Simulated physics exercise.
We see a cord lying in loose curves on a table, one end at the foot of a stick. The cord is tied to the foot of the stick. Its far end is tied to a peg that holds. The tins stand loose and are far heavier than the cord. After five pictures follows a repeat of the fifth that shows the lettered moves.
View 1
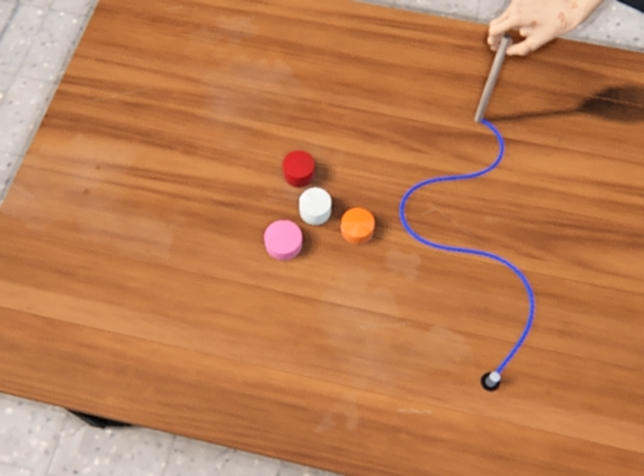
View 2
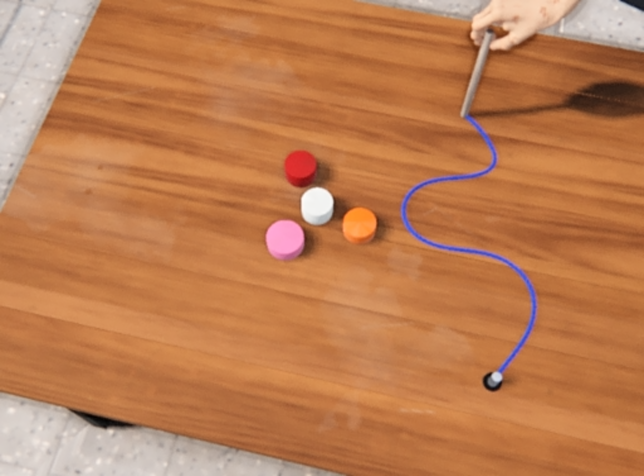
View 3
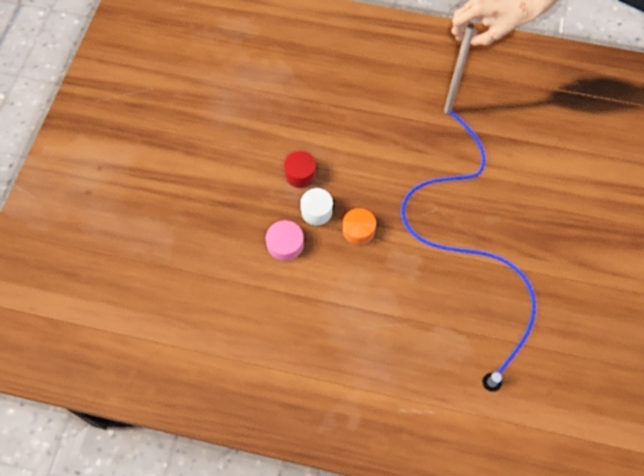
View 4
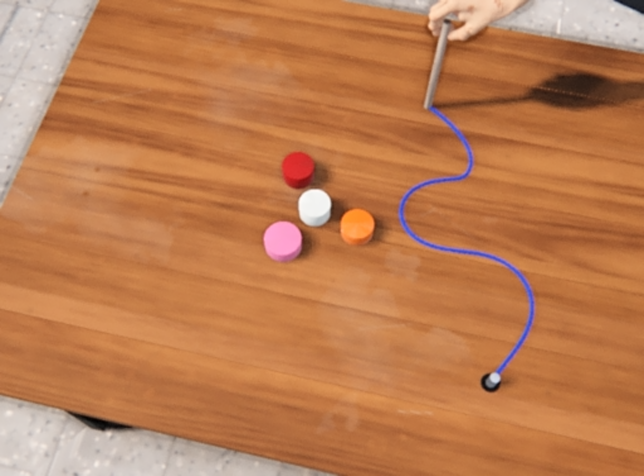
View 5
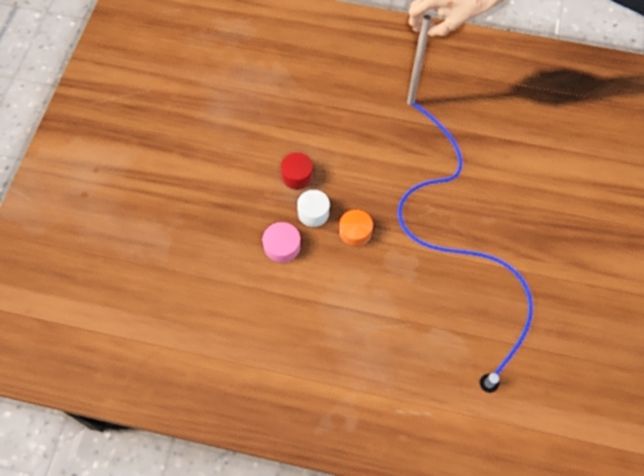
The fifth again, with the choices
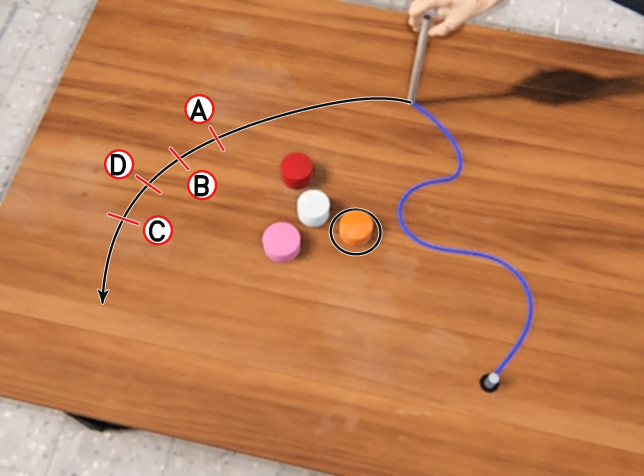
On a wooden table, a blue cord lies in loose curves between a small peg and the foot of a stick held by a hand at the top. The hand slides the stick steadily left, drawing the cord's upper end along and reshaping its top bend, while the lower curves and four coloured tins stay put.
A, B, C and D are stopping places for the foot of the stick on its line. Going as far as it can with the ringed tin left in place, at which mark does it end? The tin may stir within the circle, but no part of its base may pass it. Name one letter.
C.
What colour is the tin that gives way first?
The red one.
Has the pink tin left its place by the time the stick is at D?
No.
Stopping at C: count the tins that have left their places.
One.
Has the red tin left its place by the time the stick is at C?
By then, yes.
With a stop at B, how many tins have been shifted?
The count is none.
On the marked copy, A at (217, 139); B at (179, 159); C at (123, 219); D at (148, 184); the ring at (356, 232); the route from (411, 102) via (215, 140) to (102, 303).
Taking C. A third of the way, foot of the stick (300, 111); orange tin (356, 228).
Two thirds of the way, foot of the stick (194, 151); orange tin (356, 228).
When it is over, foot of the stick (123, 220); red tin (285, 198); orange tin (356, 228); the orange tin is still in its ring.
As for the rest, A is safe but short; B is safe but short; D is safe but short.
